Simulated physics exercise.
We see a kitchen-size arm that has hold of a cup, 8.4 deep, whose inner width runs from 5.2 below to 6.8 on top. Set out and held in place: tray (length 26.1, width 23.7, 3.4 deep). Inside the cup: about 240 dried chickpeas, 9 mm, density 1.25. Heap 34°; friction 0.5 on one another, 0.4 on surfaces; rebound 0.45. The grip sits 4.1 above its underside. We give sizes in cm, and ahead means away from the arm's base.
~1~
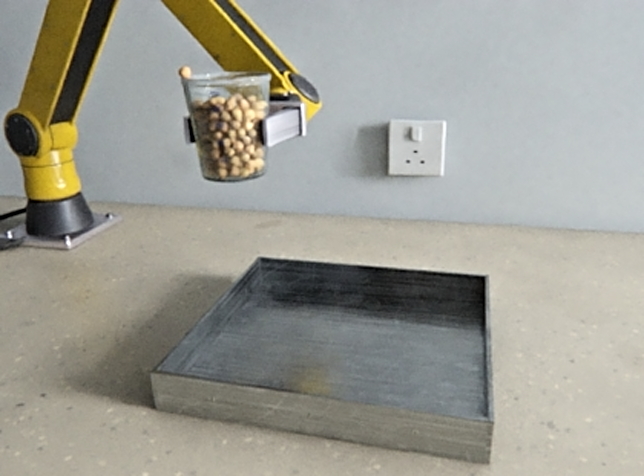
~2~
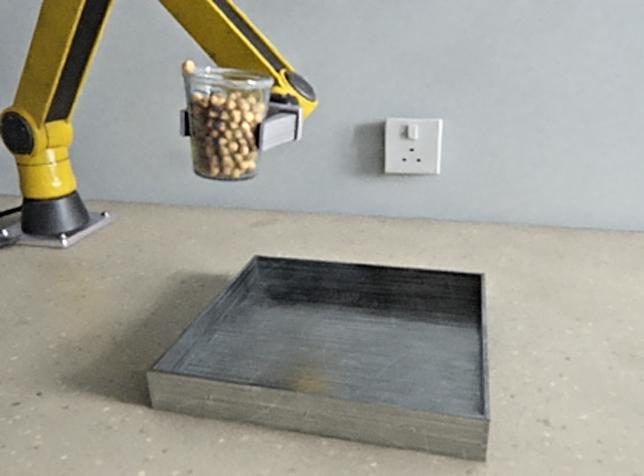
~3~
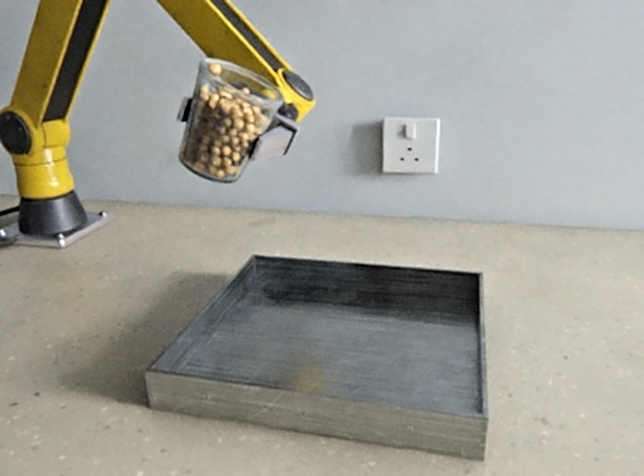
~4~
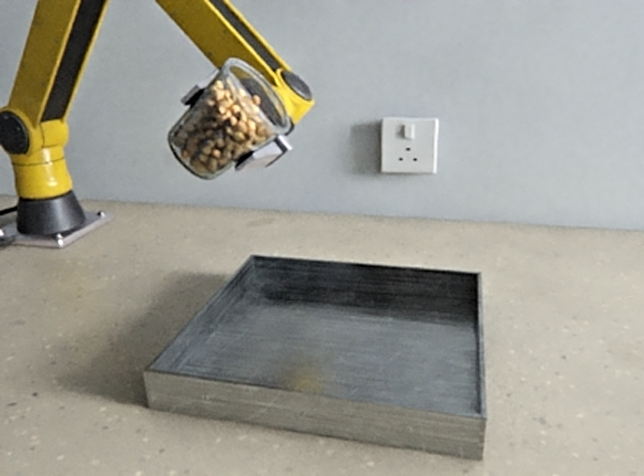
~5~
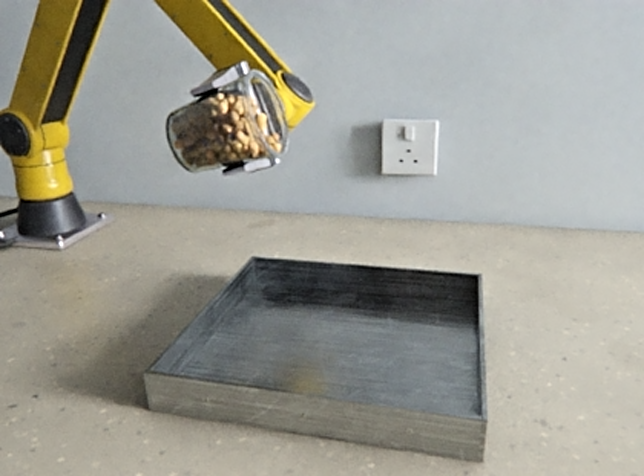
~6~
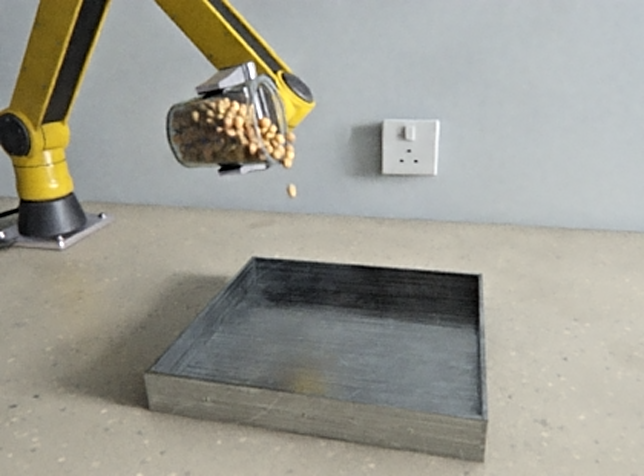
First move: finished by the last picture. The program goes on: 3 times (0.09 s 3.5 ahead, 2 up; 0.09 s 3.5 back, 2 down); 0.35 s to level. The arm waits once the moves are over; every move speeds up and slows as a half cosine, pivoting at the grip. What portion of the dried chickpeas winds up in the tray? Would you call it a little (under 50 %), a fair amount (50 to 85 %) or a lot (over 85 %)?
I would call it a lot, over 85 %.
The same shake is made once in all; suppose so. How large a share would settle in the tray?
In that case it would be roughly 95 per cent.
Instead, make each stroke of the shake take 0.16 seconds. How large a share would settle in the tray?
That change gives some 75 percent.
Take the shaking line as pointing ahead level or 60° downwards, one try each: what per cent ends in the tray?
Near 90 and 45 percent respectively.
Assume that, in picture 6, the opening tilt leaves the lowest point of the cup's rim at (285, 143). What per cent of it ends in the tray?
Close to 80 in a hundred.
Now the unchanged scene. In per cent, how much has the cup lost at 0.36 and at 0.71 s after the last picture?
Roughly 95, then 100.
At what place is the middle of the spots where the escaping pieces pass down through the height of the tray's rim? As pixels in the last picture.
Around (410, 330).
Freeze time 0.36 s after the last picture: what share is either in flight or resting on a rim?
Reading at that time: Some 6 per cent.
Then, 0.36 s after the last picture, tilted 80° forward, highest piece 20 above the table; 224 in the tray, 7 in the cup, 14 in flight or on a rim.
Then, 0.71 s after the last picture, tilted 41° forward, highest piece 21 above the table; 242 in the tray, 3 in the cup.
Then, 1.09 s after the last picture, level, highest piece 18 above the table; 242 in the tray, 3 in the cup.
Then, 2.14 s after the last picture, level, highest piece 18 above the table; 242 in the tray, 3 in the cup.
Final count, 242 in the tray, 3 in the cup. That is 99 % in the tray.
